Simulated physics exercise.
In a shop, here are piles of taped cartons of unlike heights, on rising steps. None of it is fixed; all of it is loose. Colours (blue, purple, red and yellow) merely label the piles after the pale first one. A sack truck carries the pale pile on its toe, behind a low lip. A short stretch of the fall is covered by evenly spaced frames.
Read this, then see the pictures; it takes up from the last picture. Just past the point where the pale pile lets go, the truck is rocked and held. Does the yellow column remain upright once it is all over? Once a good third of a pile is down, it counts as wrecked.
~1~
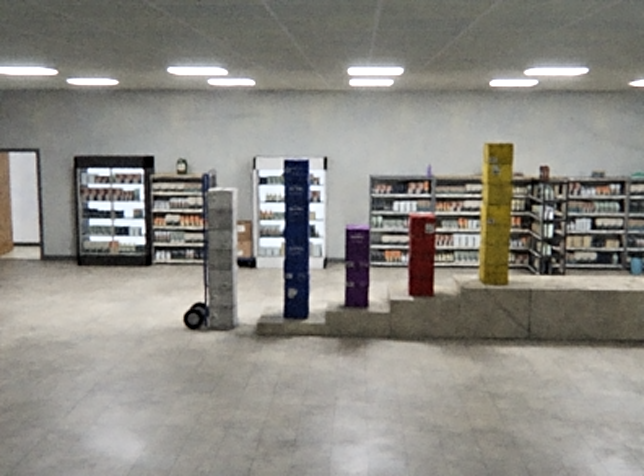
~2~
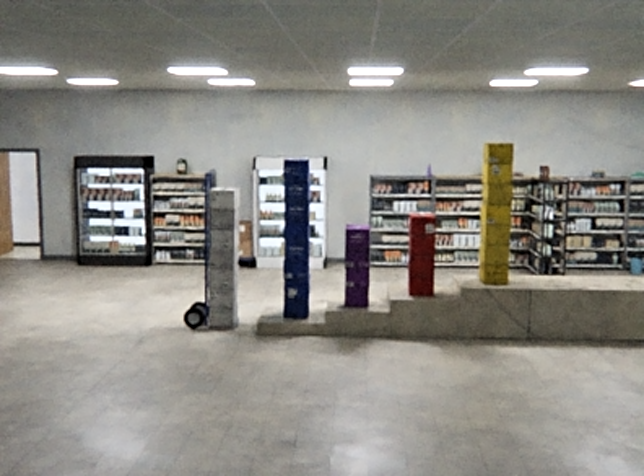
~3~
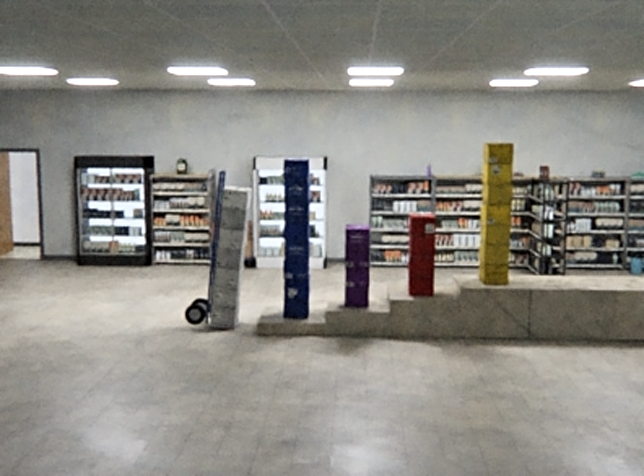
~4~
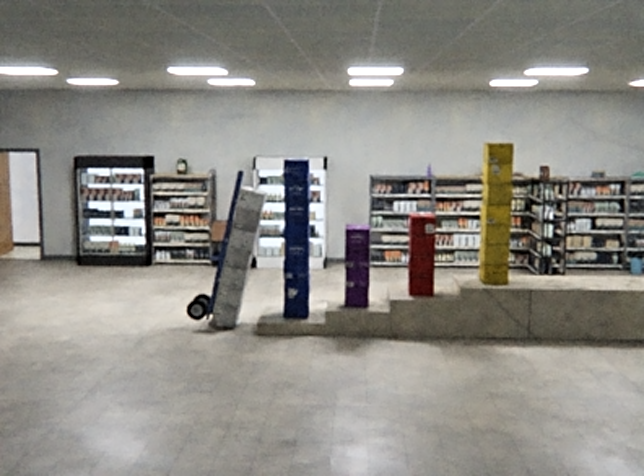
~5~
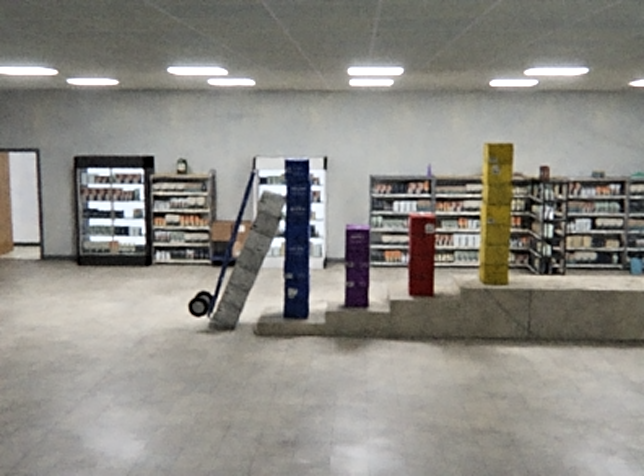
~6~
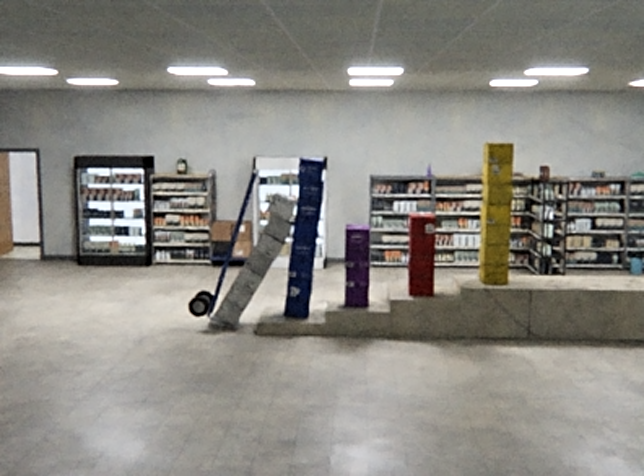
No.
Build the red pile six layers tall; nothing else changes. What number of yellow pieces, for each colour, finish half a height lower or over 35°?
By colour: Yellow 7.
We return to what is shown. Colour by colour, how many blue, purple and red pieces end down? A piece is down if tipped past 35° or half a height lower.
Tally: Blue = 8, purple = 2, red = 3.
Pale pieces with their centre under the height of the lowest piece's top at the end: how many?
Pale pieces: 1.
Shortly afterwards, 7 of the pale pile down; none of the 7 yellow cartons down (0 of 23 in all colours); top yellow carton unmoved; top blue carton tilted clearly.
Next, 7 of the pale pile down; none of the 7 yellow cartons down (8 of 23 in all colours); top yellow carton unmoved; top blue carton on its side.
Some moments later, 7 of the pale pile down; 7 of the 7 yellow cartons down (20 of 23 in all colours); top yellow carton tilted steeply, some two heights lower; top blue carton on its side.
In the end, 7 of the pale pile down; 7 of the 7 yellow cartons down (20 of 23 in all colours); top yellow carton on its side; top blue carton upside down. From the last view, middles, top blue carton near (519, 250).
